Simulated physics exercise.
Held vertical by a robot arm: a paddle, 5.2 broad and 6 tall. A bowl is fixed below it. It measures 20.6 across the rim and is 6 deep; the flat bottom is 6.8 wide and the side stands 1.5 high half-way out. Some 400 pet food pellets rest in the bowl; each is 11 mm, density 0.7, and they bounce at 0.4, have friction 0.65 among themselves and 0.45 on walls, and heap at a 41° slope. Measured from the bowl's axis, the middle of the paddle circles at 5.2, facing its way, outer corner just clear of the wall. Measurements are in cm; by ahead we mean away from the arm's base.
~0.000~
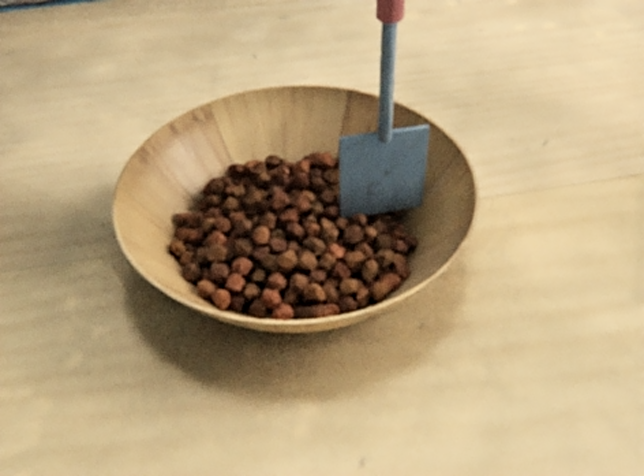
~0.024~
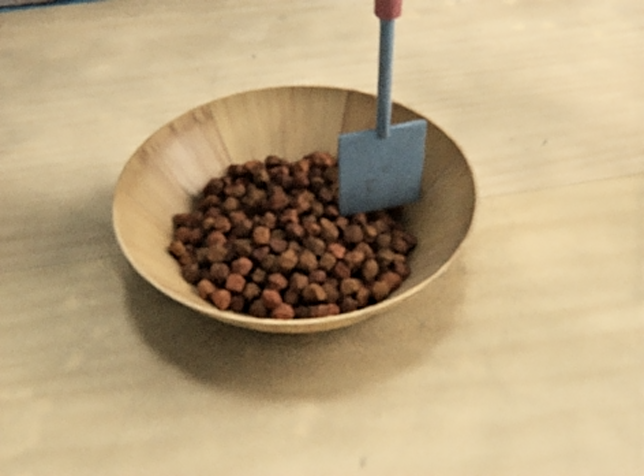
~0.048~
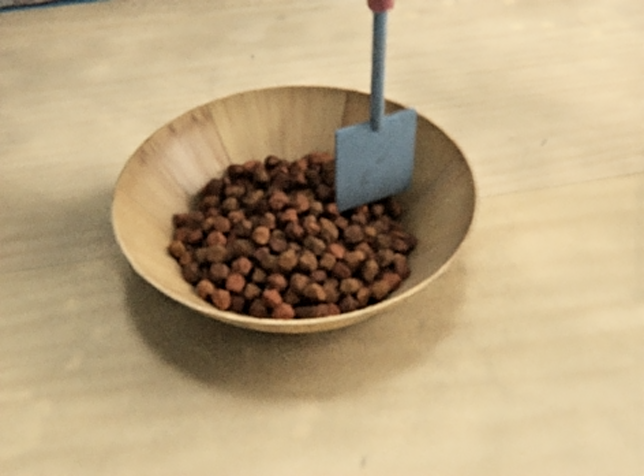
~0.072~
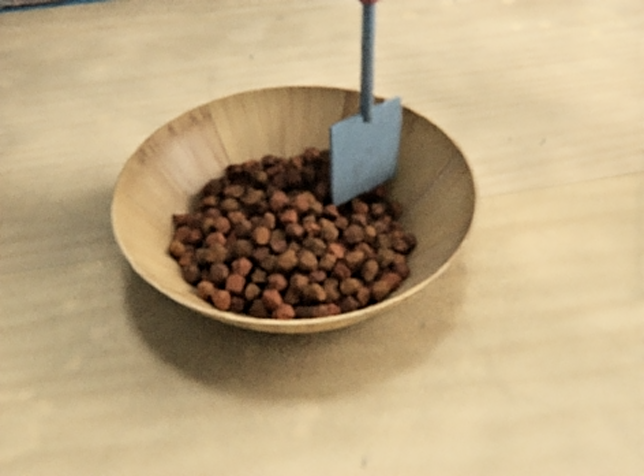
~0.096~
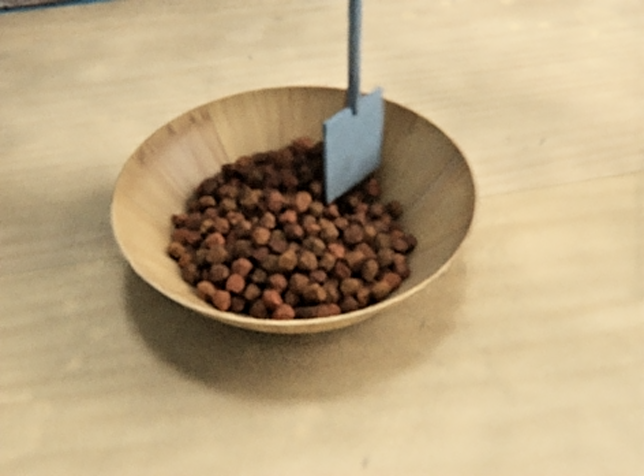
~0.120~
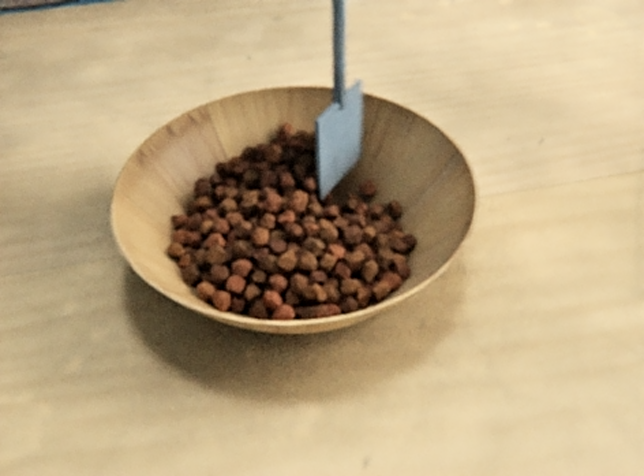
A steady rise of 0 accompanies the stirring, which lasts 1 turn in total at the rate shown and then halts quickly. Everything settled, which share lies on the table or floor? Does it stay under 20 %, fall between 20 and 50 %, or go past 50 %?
It stays under 20 %.
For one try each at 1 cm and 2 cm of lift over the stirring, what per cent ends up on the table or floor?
I'd reckon around 5 and 0 per cent.
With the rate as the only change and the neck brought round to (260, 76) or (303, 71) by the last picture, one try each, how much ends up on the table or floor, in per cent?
About 35 % for one try and about 25 % for the other, in order.
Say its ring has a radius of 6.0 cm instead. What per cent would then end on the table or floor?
Close to 0 in a hundred then.
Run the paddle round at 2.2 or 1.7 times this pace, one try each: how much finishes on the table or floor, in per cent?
Estimates in order: Some 35 % and some 25 %.
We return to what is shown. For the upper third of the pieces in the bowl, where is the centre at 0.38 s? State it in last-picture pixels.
I'd point to somewhere close to (203, 235).
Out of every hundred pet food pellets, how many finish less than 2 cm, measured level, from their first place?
Roughly 25 percent of the load.
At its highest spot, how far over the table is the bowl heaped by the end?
7.0 cm or so.
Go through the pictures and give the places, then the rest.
Paddle neck at (386, 110), 0° round; upper third of the load around (289, 223), from x 175 to 410, top at y 160; 395 in the bowl, in the first picture.
Paddle neck at (384, 106), 3° round; upper third of the load around (289, 222), from x 175 to 410, top at y 160, in the second picture.
Paddle neck at (377, 98), 13° round; upper third of the load around (290, 222), from x 175 to 410, top at y 160, in the third picture.
Paddle neck at (367, 89), 24° round; upper third of the load around (288, 222), from x 175 to 410, top at y 155, in the fourth picture.
Paddle neck at (354, 83), 36° round; upper third of the load around (289, 211), from x 175 to 410, top at y 145, in the fifth picture.
Paddle neck at (339, 77), 47° round; upper third of the load around (284, 211), from x 175 to 410, top at y 130; 395 in the bowl, in the sixth picture.
After 0.38 s, 168° round, highest piece 8 above the table; 393 in the bowl, 2 in flight or on the tool.
After 0.64 s, 290° round, highest piece 8 above the table; 375 in the bowl, 13 on the table or floor, 7 in flight or on the tool.
After 0.97 s, 0° round, highest piece 7 above the table; 362 in the bowl, 33 on the table or floor.
After 1.67 s, 0° round, highest piece 7 above the table; 362 in the bowl, 33 on the table or floor.
At rest, 362 in the bowl, 33 on the table or floor. That is 8 % on the table or floor.
